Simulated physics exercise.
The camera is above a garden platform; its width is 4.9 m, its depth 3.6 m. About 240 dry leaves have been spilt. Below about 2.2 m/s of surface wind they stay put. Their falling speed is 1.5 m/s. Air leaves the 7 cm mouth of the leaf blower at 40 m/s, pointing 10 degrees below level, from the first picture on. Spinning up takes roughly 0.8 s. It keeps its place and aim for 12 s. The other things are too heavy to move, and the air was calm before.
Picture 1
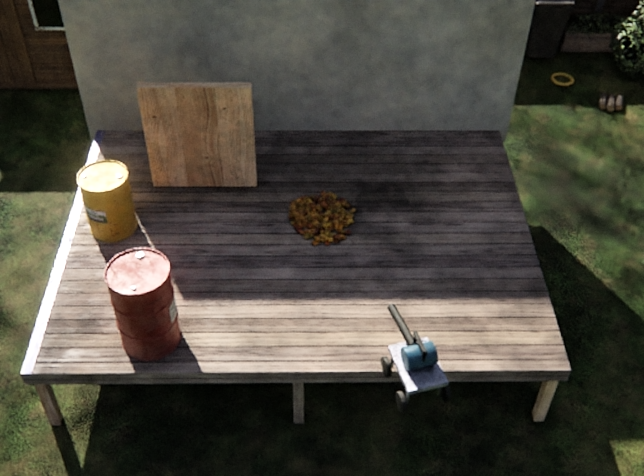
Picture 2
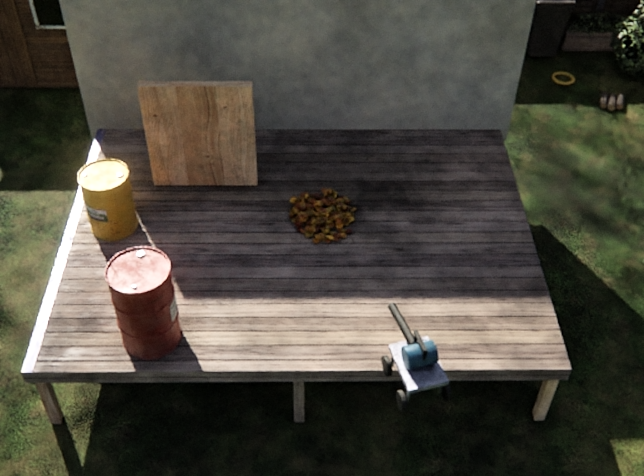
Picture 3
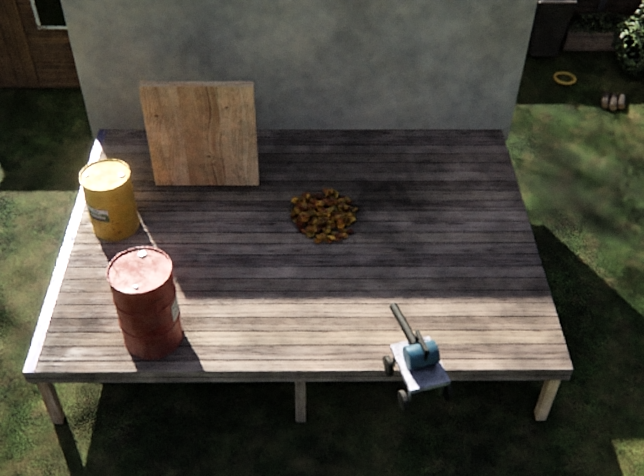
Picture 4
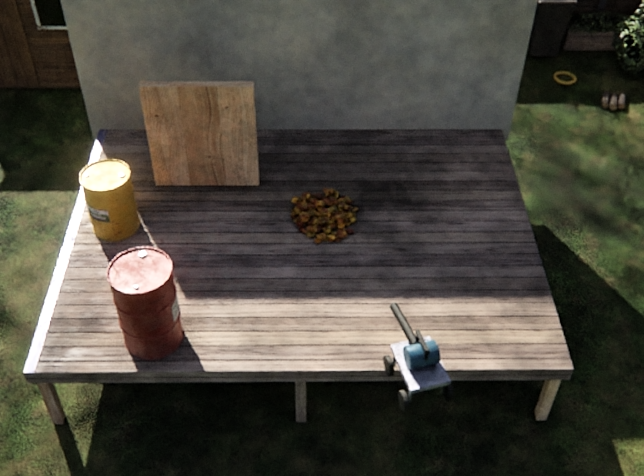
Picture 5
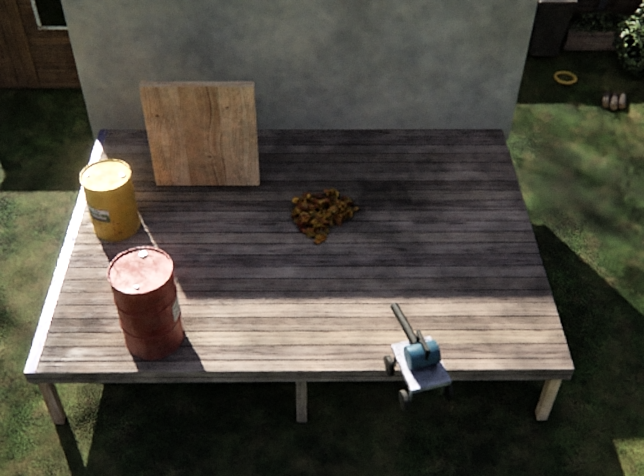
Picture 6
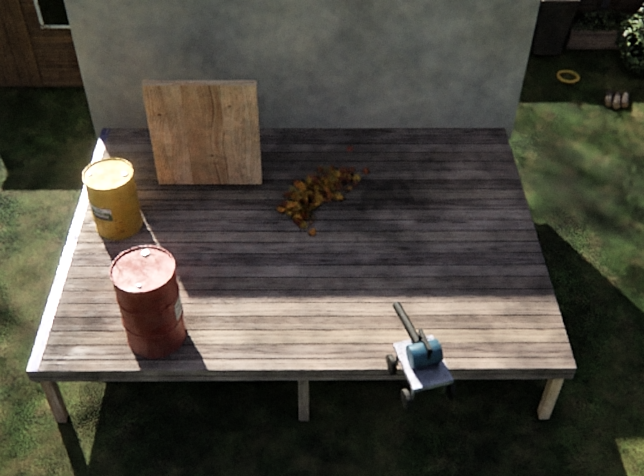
A heap of orange-brown dry leaves lies on a raised wooden garden platform, seen from above against a grey wall with grass around it. A yellow barrel and a nearer red one stand at the left, a square wooden panel behind them, and a small blue-and-white blower at the front right. The leaves lie still at first, then shift and spread into a ragged patch slanting back, while the view barely drifts.
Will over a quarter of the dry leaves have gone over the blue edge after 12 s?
Answer: Yes.
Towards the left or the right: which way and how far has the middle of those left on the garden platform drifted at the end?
To the left, by about 1.2 m.
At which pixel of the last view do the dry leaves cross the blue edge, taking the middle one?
At about (102, 131).
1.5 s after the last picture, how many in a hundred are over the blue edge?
About 0 %.
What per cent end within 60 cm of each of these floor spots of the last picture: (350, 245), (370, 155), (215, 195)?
In turn about 0 %, 2 %, 15 %.
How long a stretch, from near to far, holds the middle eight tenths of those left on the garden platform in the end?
Roughly 1.2 m.
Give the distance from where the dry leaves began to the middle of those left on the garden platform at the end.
Roughly 1.6 m.
Then, 1.5 s after the last picture, 98 % are on the move or not yet settled, 0 % are over the blue edge; the middle of those still in play is near (235, 130).
Then, 2.9 s after the last picture, 85 % are on the move or not yet settled, 19 % are over the blue edge; the middle of those still in play is near (205, 128).
Then, 5.7 s after the last picture, 52 % are on the move or not yet settled, 43 % are over the blue edge; the middle of those still in play is near (224, 140).
Then, 11.1 s after the last picture, at the end, 58 % are over the blue edge; the middle of those still in play is near (230, 143).
